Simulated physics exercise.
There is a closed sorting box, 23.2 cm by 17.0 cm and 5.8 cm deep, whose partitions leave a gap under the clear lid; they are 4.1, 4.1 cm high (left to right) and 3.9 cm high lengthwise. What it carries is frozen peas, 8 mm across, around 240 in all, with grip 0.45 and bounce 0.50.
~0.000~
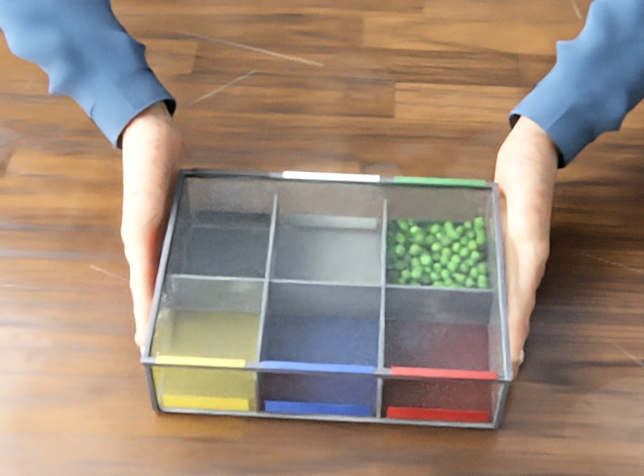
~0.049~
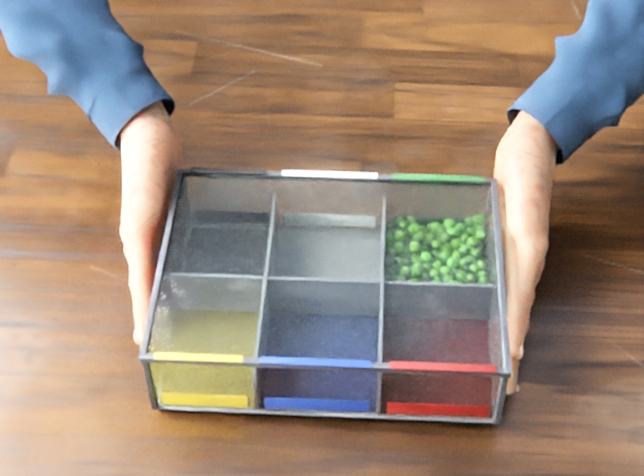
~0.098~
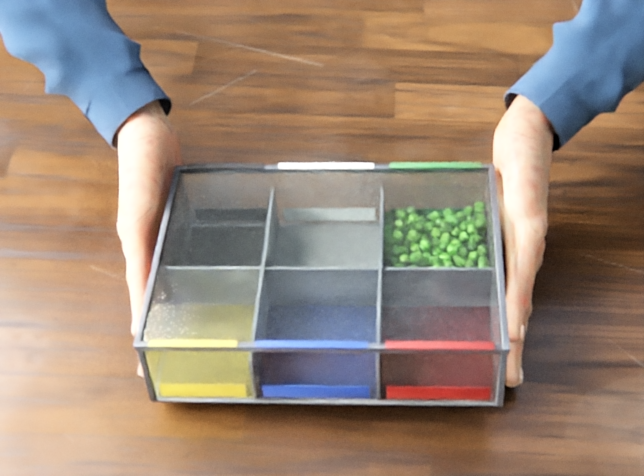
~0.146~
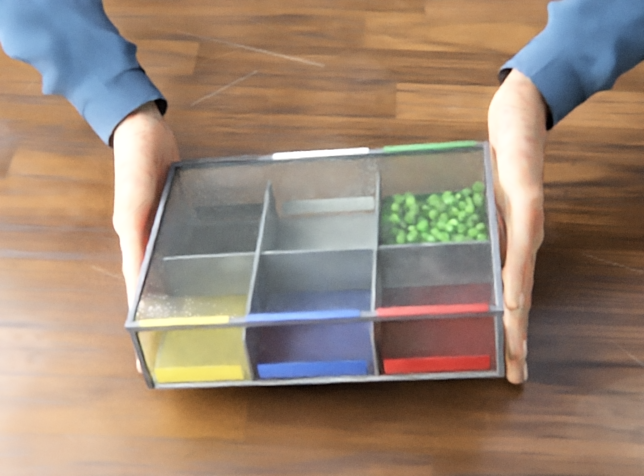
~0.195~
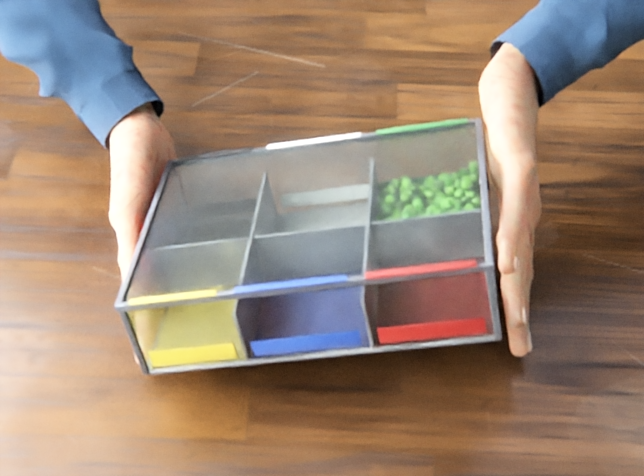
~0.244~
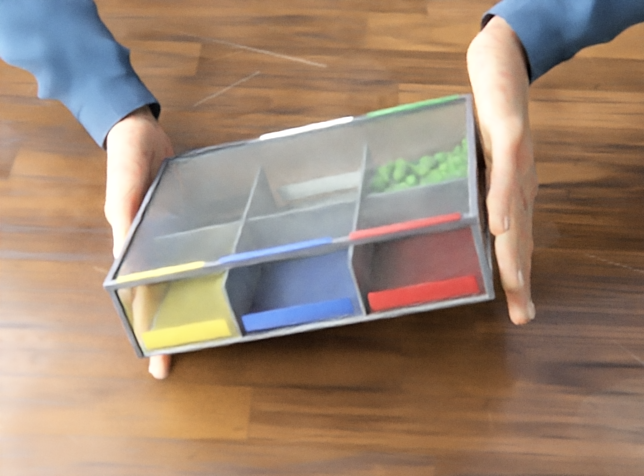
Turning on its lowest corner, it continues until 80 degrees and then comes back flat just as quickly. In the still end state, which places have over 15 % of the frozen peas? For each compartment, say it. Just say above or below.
Red below, blue below, green above, yellow below, white below, black below.
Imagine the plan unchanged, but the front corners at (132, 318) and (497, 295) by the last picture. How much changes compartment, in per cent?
I'd say close to 10 in a hundred.
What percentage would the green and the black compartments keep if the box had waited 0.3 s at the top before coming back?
Then, in per cent: Green 90; black 5.
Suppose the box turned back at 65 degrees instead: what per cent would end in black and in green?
Black 0 %, green 95 %.
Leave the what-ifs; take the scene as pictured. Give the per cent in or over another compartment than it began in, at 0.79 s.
Reading: Close to 5 %.
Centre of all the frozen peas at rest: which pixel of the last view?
Resting centre estimate: Around (423, 256).
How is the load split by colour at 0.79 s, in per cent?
In per cent: Red 0; blue 0; green 95; yellow 0; white 5; black 0.
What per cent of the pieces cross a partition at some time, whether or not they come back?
10 per cent, give or take.
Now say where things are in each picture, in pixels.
The first frame shows box tilt 0 degrees, front corners at (148, 359) and (505, 377); green 100 %.
The second frame shows box tilt 1 degrees, front corners at (146, 356) and (504, 370).
The third frame shows box tilt 5 degrees, front corners at (141, 344) and (503, 347), lowest corner left back.
The fourth frame shows box tilt 11 degrees, front corners at (133, 325) and (497, 309), lowest corner left back.
The fifth frame shows box tilt 18 degrees, front corners at (123, 305) and (487, 264), lowest corner left back.
The sixth frame shows box tilt 24 degrees, front corners at (112, 284) and (471, 217), lowest corner left back; green 100 %. The box's pace is about 130 degrees a second.
After 0.79 s, tilt 78 degrees; green 95 %, white 5 %.
After 1.16 s, tilt 32 degrees; green 90 %, white 5 %.
After 1.62 s, tilt 0 degrees; green 90 %, white 5 %.
At rest (2.1 s), red 0 %, blue 0 %, green 90 %, yellow 0 %, white 5 %, black 0 %.
